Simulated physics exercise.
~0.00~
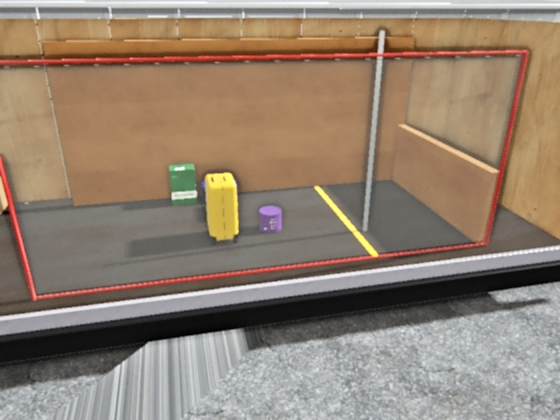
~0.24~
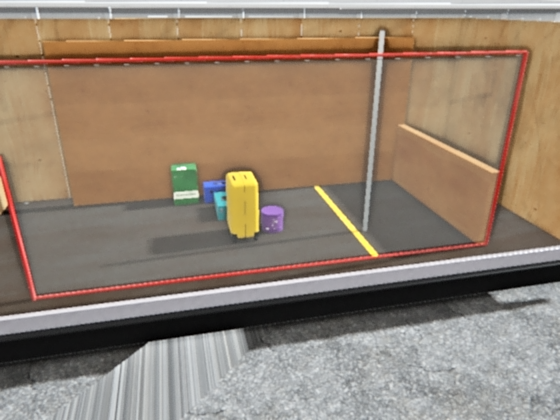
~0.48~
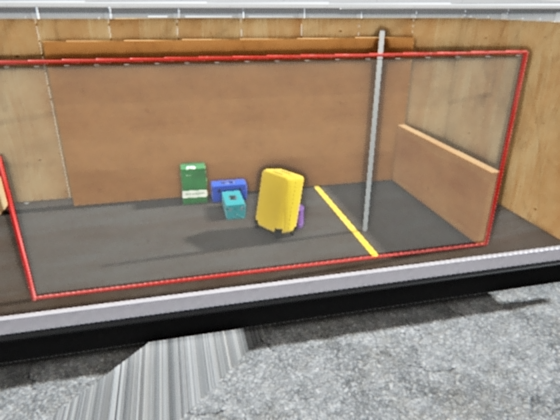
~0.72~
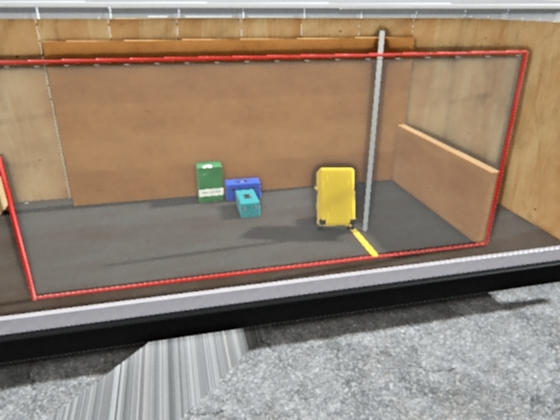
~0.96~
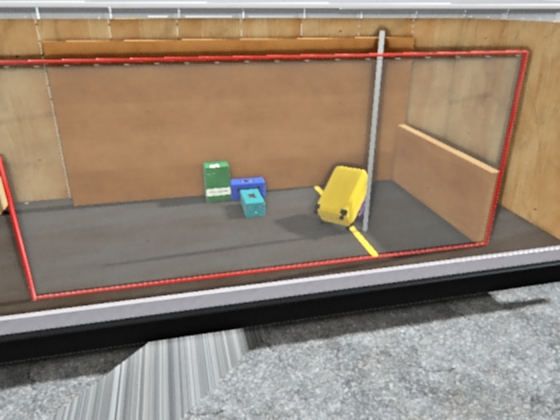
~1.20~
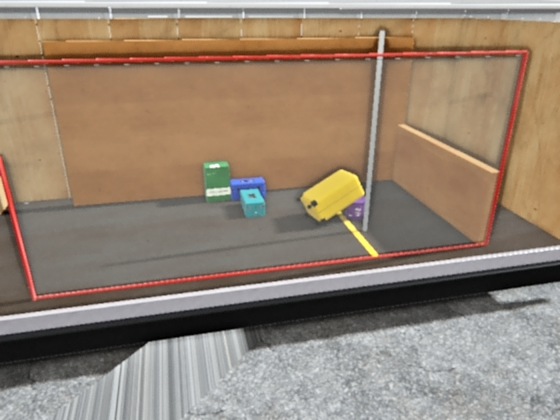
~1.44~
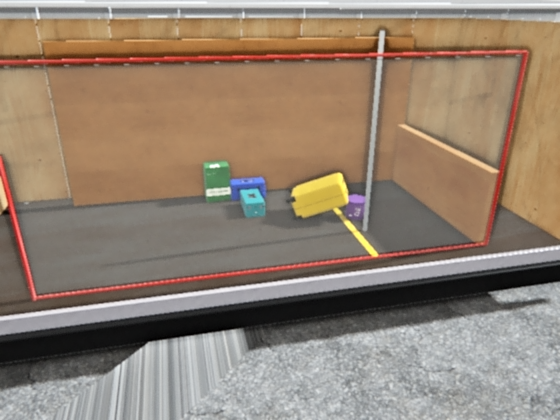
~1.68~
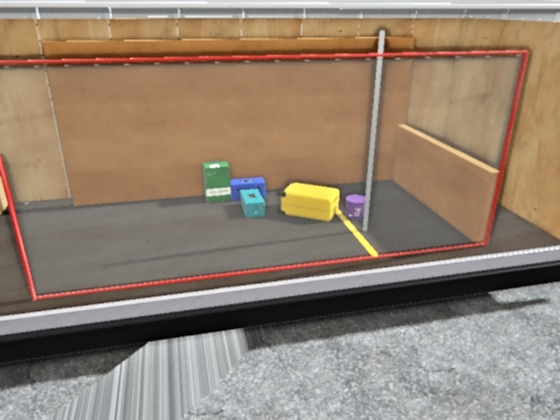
The clip opens on a cargo bay outlined in red, with a yellow wheeled case standing beside a purple bucket and a green pack behind them. The case slides right, revealing a blue toolbox and a teal toolbox, which soon drift right along with the pack. Leaning, the case reaches the bucket and hides it as both move toward the yellow line near the pole. The case then tips back leftward onto its side, uncovering the bucket. It ends lying flat, with the bucket just beyond the line and the pack and both toolboxes at rest short of it.
